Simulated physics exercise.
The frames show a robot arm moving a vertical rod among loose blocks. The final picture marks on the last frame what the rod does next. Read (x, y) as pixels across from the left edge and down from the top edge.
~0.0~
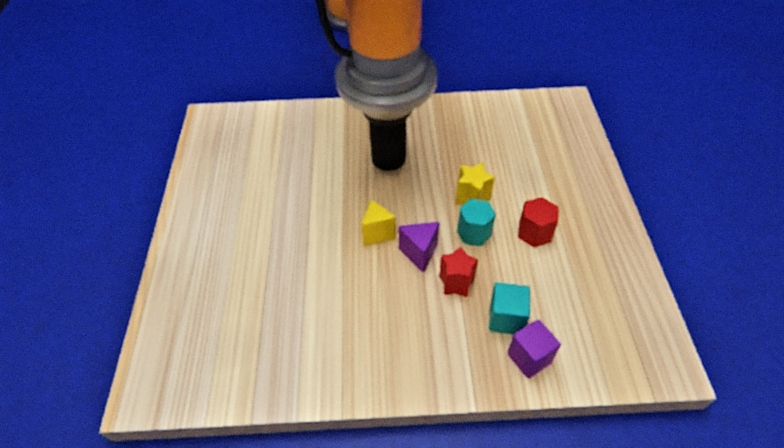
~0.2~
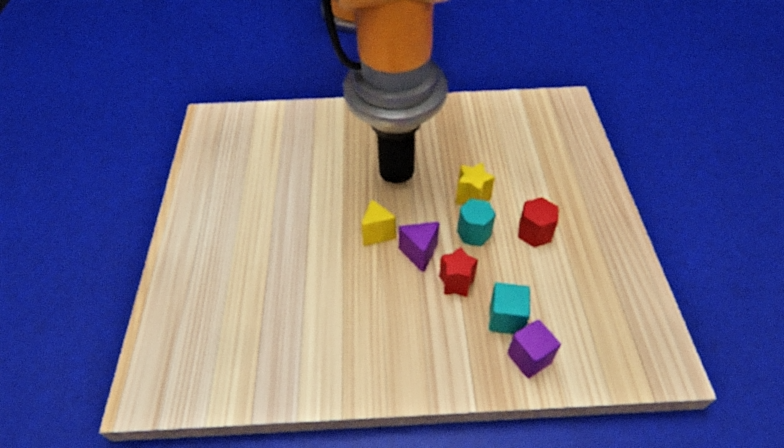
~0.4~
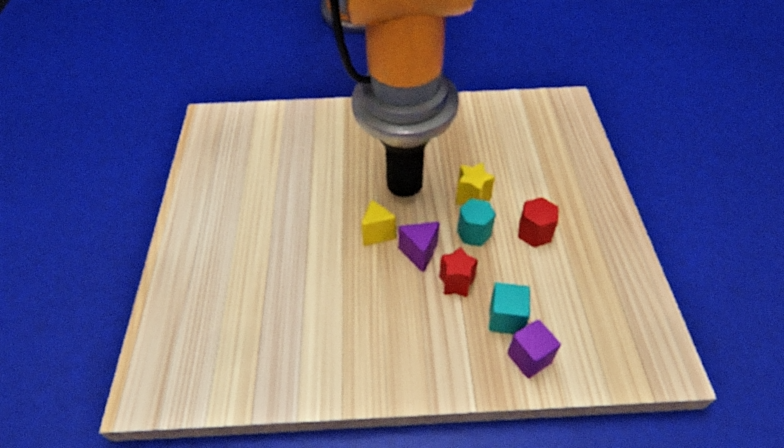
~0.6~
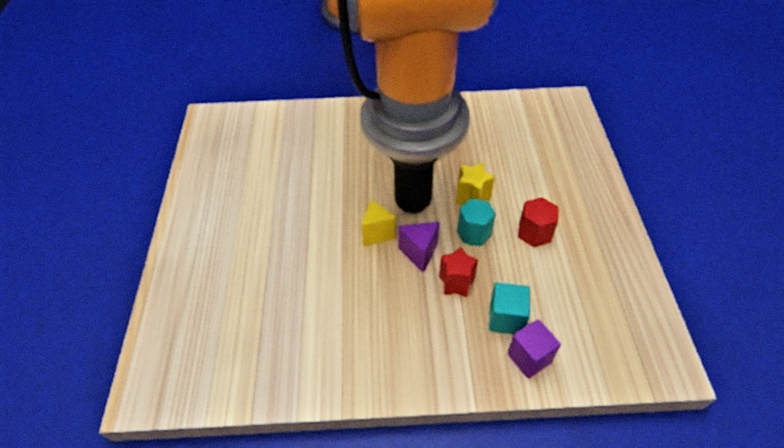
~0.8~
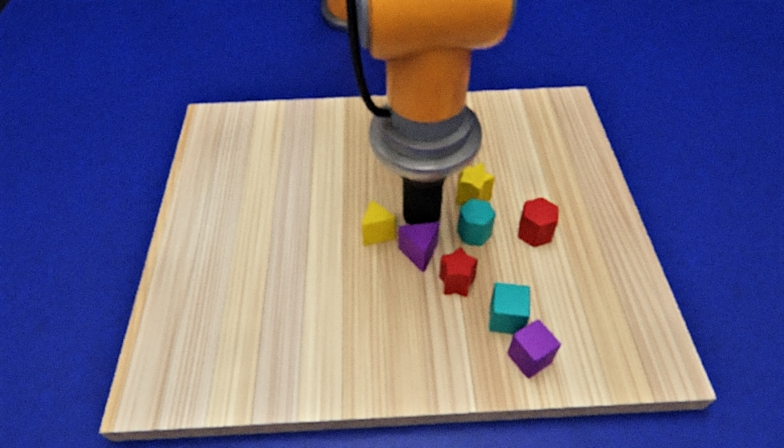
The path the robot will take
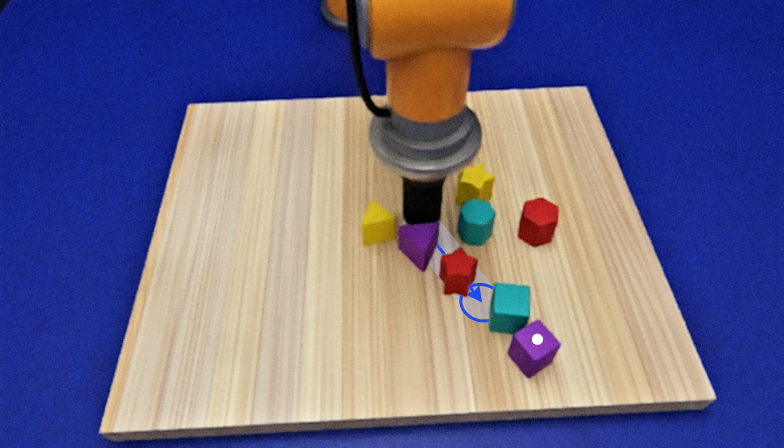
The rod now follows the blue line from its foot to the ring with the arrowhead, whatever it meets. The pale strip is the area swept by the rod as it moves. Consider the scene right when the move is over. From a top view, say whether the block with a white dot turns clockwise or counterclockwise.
The block with a white dot rotates clockwise.
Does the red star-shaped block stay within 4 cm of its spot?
No.
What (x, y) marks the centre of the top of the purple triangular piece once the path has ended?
The answer is (426, 257).
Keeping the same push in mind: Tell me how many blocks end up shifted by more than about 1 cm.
I'd say three or more blocks get shifted by more than about 1 cm.
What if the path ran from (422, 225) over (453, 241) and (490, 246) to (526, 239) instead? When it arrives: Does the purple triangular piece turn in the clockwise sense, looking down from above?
Yes, that is how it ends up.
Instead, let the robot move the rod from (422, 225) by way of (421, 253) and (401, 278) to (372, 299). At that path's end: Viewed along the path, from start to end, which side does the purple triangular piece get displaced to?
The shift is leftward.
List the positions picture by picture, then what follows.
The first picture shows tip of the rod at (389, 158), middles of tops, purple triangular piece at (421, 232), red star-shaped block at (459, 262), turquoise square at (512, 298), purple square at (537, 339).
The second picture shows rod at (397, 171), nothing pushed.
The third picture shows rod at (405, 184), nothing pushed.
The fourth picture shows rod at (413, 199), nothing pushed.
The fifth picture shows rod at (422, 215), purple triangular piece at (421, 232), red star-shaped block at (459, 262), turquoise square at (512, 298), purple square at (537, 339).
The line goes from (422, 225) to (482, 302); the dot is on the purple square.
The first path, step by step. One third of the way, rod at (442, 239); purple triangular piece at (424, 250), turned 45° clockwise.
Two thirds of the way, rod at (462, 265); purple triangular piece at (426, 257), turned 65° clockwise; red star-shaped block at (467, 287), turned 15° clockwise.
At the end, rod at (484, 293); purple triangular piece at (426, 257), turned 65° clockwise; red star-shaped block at (476, 313), turned 50° clockwise; turquoise square at (526, 309); purple square at (543, 343), turned 20° clockwise.
